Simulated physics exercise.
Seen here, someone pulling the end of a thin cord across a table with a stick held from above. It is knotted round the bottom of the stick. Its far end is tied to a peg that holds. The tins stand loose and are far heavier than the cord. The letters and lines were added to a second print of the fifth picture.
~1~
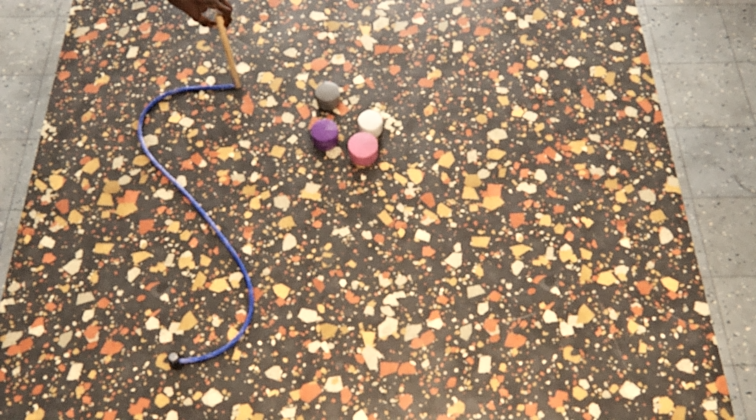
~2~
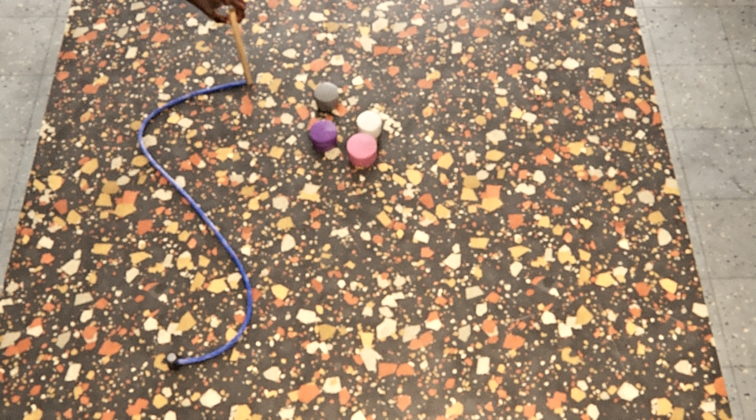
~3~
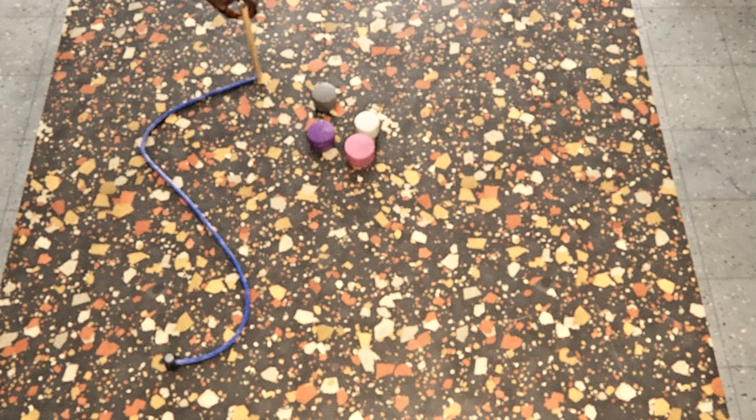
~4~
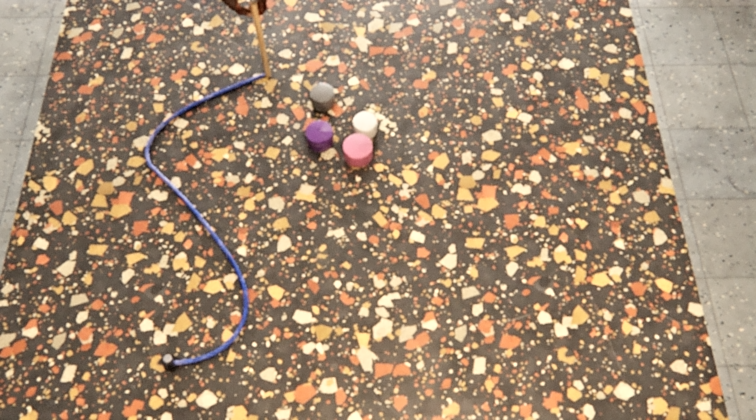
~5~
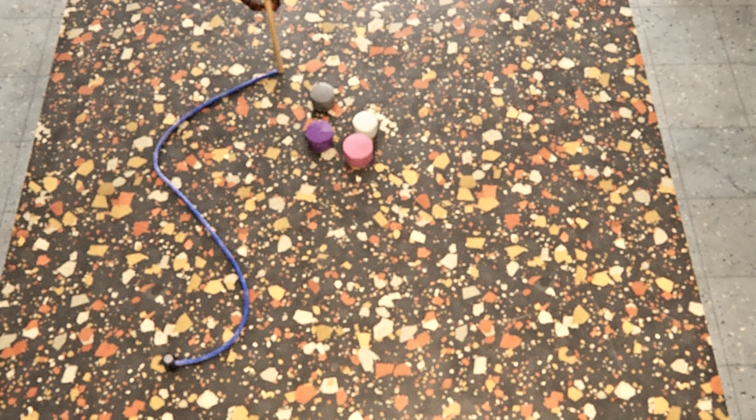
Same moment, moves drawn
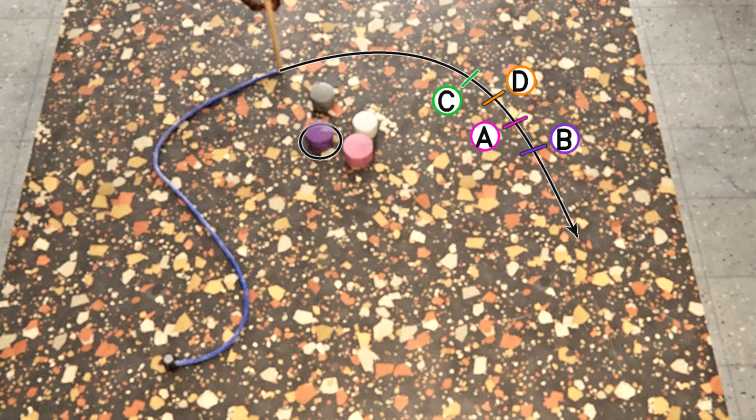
A blue cord lay in a loose curve on a speckled table while a hand holding a stick slowly pulled its top end to the right, near four small tins that barely shifted.
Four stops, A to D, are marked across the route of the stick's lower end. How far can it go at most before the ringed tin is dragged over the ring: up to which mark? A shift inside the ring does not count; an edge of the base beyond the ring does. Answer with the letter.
All is well up to C.
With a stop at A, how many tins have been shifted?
Four.
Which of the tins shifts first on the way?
Grey.
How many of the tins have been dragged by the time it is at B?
Four.
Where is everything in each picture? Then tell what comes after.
In the first frame, pink tin (363, 149); grey tin (328, 96); white tin (370, 125).
In the second frame, white tin (369, 126); peg (174, 360).
In the third frame, purple tin (322, 136); pink tin (360, 151).
In the fourth frame, grey tin (323, 97); white tin (365, 126).
In the fifth frame, peg (170, 362); purple tin (320, 137); pink tin (358, 151).
On the copy, A at (515, 122); B at (533, 150); C at (470, 79); D at (494, 98); the ring at (321, 141); the route from (281, 71) via (469, 78) to (577, 237).
On C. First, foot of the stick (348, 55); purple tin (320, 137).
Then, foot of the stick (418, 57); purple tin (320, 137).
Finally, foot of the stick (470, 79); purple tin (320, 137); grey tin (342, 113); the purple tin is still in its ring.
By contrast, A drags the ringed tin to (340, 156); B drags the ringed tin to (348, 166); D drags the ringed tin to (330, 145).
